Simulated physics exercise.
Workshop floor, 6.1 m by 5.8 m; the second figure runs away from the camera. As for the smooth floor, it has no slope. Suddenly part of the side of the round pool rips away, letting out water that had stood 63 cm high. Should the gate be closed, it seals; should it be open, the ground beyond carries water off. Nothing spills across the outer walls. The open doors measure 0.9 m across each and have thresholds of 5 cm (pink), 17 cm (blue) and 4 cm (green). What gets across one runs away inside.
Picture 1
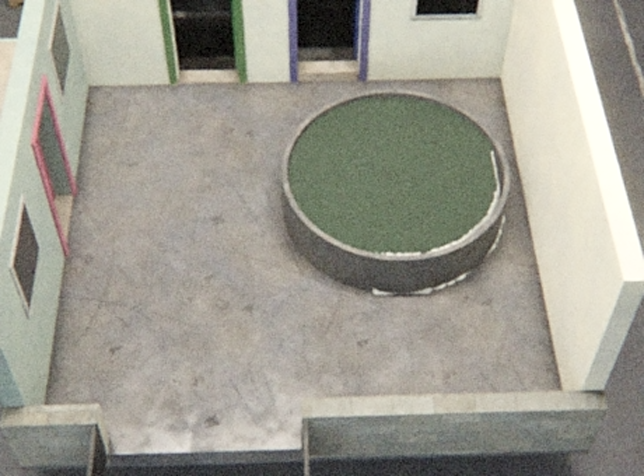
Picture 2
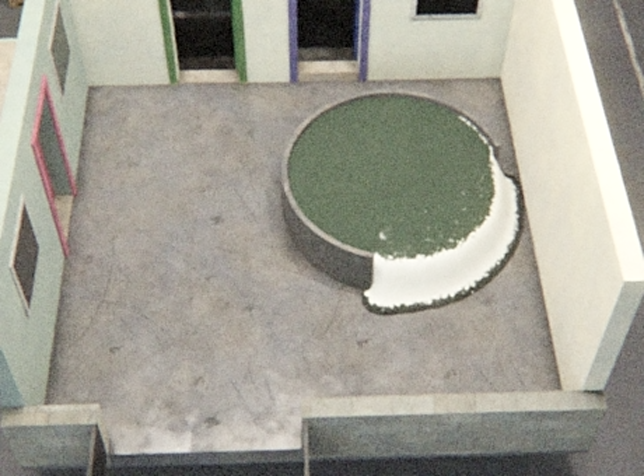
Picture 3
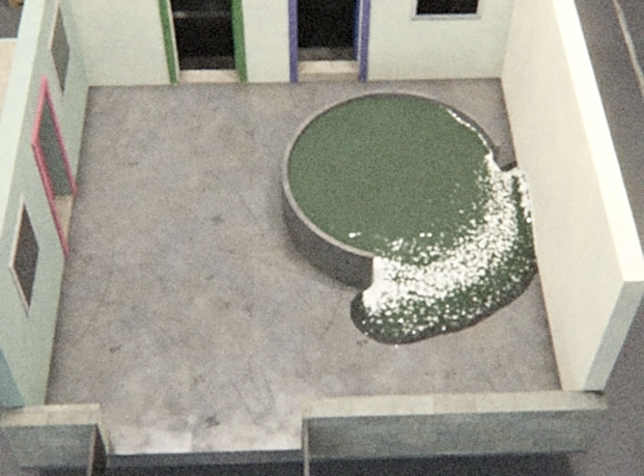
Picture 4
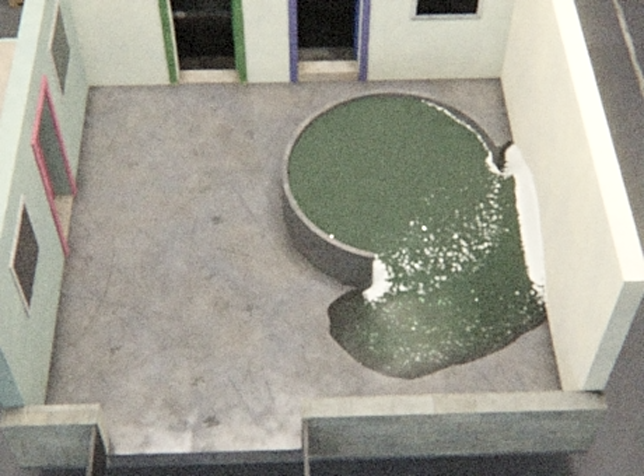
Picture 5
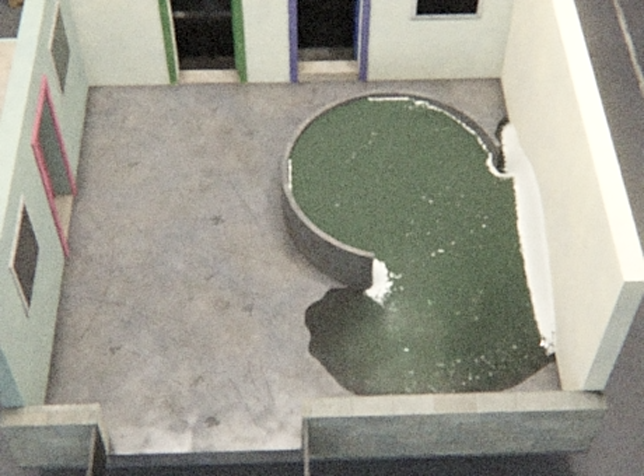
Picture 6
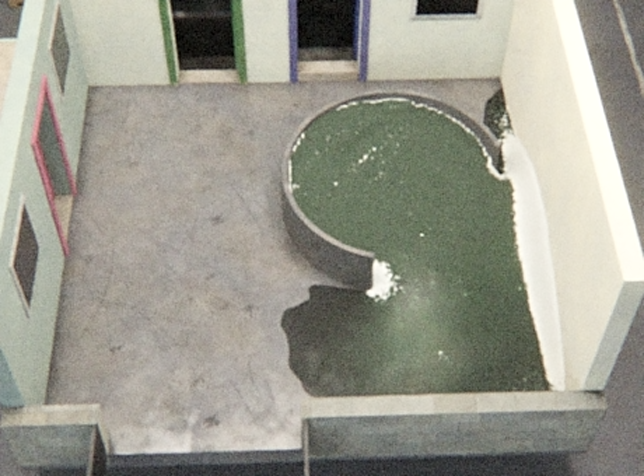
In the video, a round pool of green water stands in a walled room until its lower right side opens, and water pours out with white foam, spreading across the floor to the right and front walls and then leftward.
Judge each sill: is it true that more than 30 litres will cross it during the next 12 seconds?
Pink door: True, blue door: False, green door: True.
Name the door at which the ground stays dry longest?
The pink door.
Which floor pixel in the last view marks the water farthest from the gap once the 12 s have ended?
Somewhere around (89, 93).
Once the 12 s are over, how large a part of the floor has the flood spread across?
Near 100 per cent is wet.
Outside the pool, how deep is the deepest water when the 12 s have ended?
About 17 cm.
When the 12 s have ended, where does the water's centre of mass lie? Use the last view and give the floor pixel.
Roughly (310, 234).
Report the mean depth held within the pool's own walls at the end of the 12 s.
It averages close to 9 centimetres.
A moment later water covers 30 % of the floor and is deepest (62 cm) near (554, 408); pink door not reached, blue door not reached, green door not reached.
Soon after water covers 35 % of the floor and is deepest (56 cm) near (557, 422); pink door not reached, blue door 3 cm at the sill, 0 L in, green door not reached.
Next water covers 80 % of the floor and is deepest (34 cm) near (43, 423); pink door not reached, blue door 5 cm at the sill, 0 L in, green door 2 cm at the sill, 0 L in.
Later on water covers 95 % of the floor and is deepest (21 cm) near (113, 93); pink door 8 cm at the sill, 64 L in, blue door 4 cm at the sill, 0 L in, green door 9 cm at the sill, 19 L in.
At the end water covers 100 % of the floor and is deepest (17 cm) near (475, 120); pink door 9 cm at the sill, 99 L in, blue door 9 cm at the sill, 0 L in, green door 9 cm at the sill, 111 L in.
